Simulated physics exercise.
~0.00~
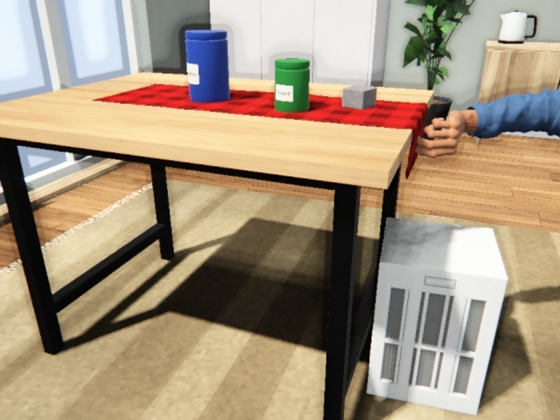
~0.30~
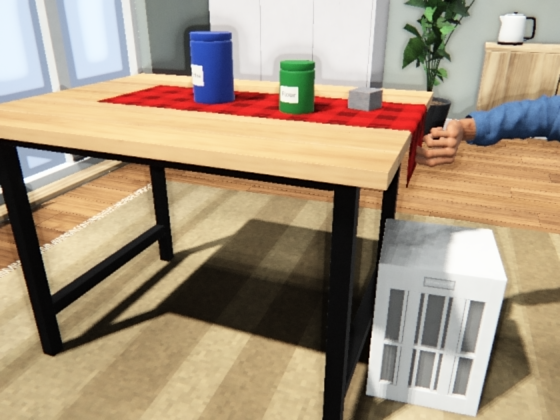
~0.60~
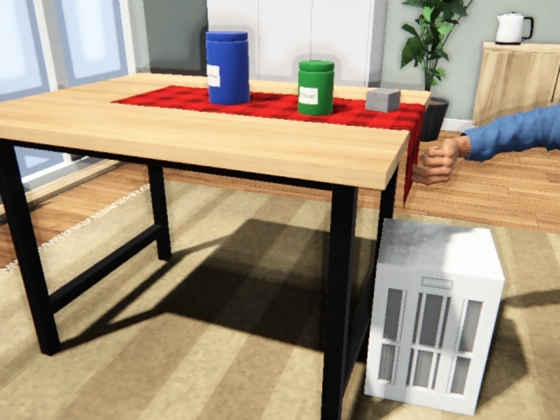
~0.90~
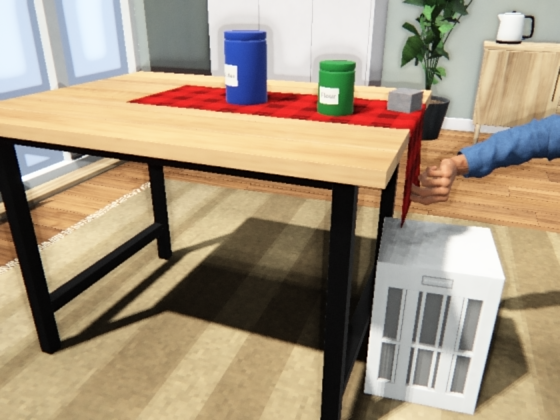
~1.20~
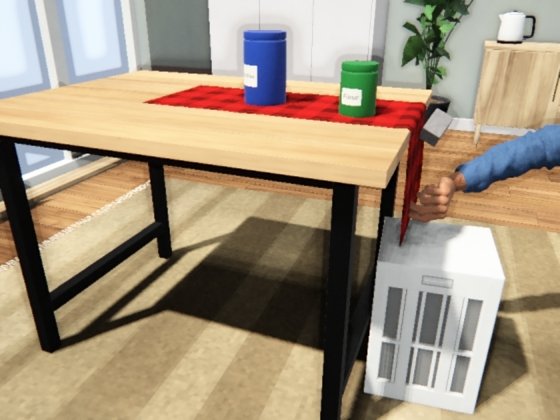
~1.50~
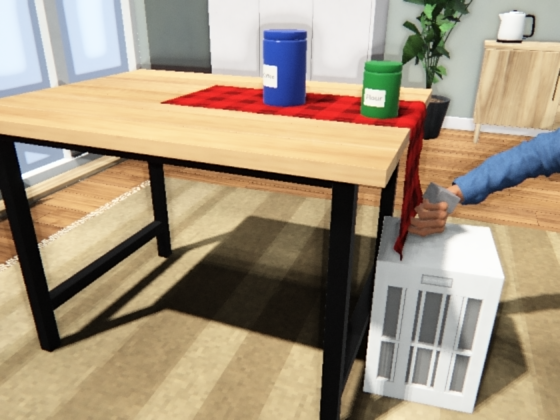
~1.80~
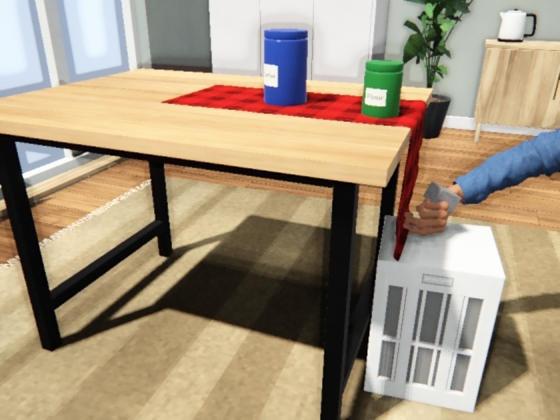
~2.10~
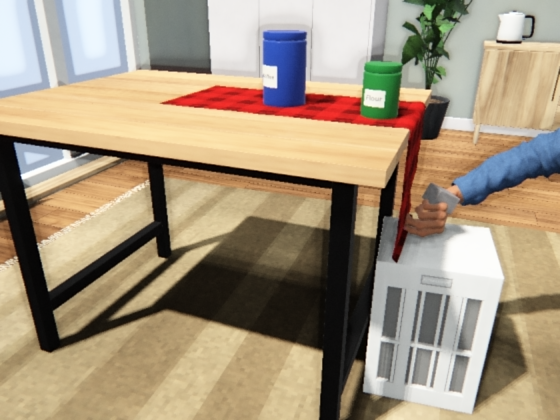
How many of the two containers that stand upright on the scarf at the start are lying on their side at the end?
None of them are, as the blue canister and the green jar are both still standing upright on the desk.
